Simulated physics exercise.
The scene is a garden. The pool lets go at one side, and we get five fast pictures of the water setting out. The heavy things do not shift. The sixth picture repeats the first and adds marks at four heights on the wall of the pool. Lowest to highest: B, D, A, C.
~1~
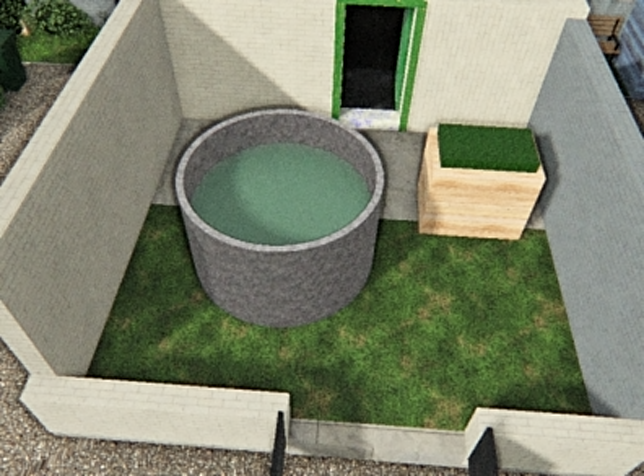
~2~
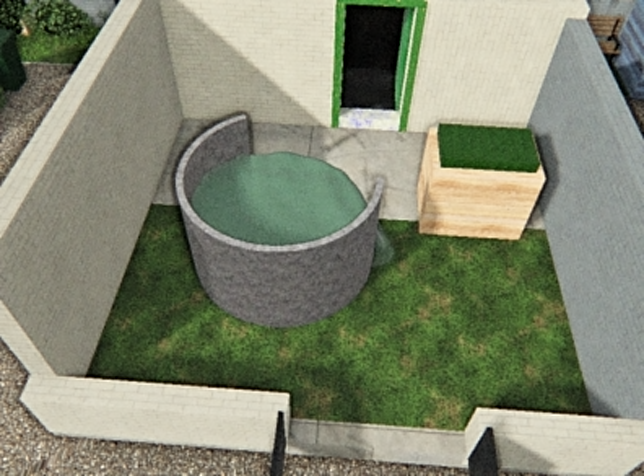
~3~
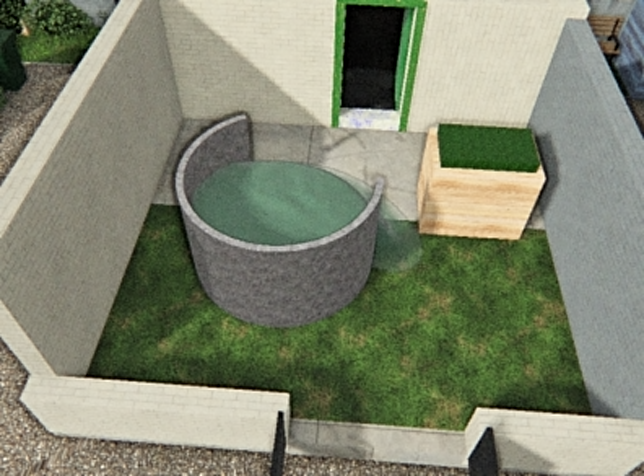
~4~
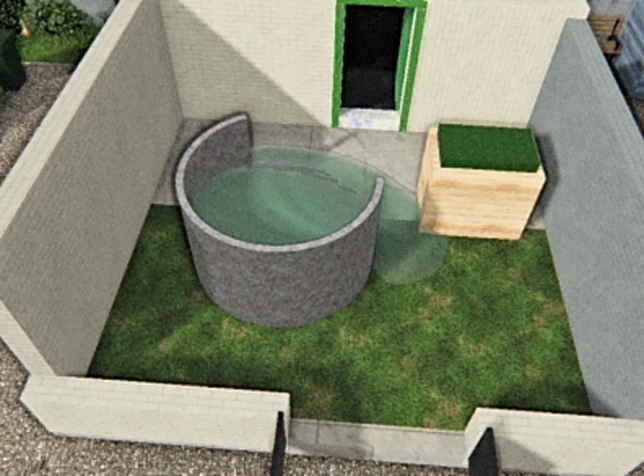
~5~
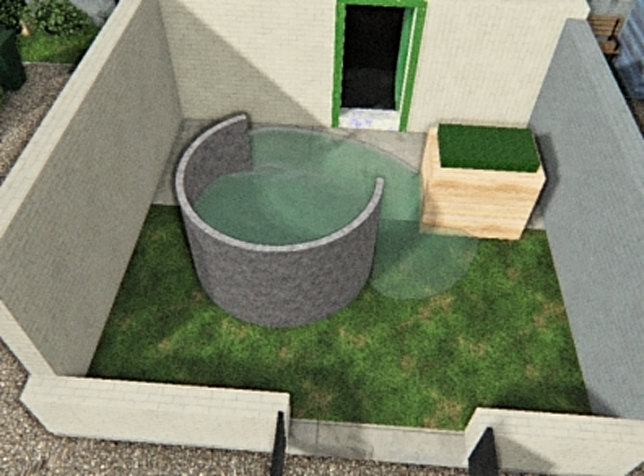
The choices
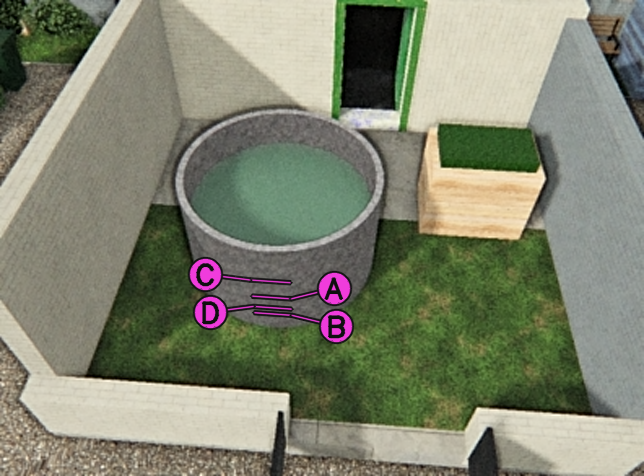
The clip opens on a walled garden with a round grey stone pool full of still green water, beside a wooden box topped with grass. The back part of the pool wall disappears, and water pours out through the gap, spreading across the paving and rightward over the lawn around the box.
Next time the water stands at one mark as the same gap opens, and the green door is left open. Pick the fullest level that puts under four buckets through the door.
That is mark D.
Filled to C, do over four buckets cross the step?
Yes, that goes wrong.
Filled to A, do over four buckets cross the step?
Yes.
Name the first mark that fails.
It is A.
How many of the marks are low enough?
Two of them.
In magenta, A at (271, 297); B at (273, 313); C at (270, 281); D at (272, 307); from the bottom up B, D, A, C.
For mark A, about 9 bucketfuls get in.
For mark B, nothing gets over.
For mark C, dozens of bucketfuls pour in.
For mark D, a bucket or two gets in.
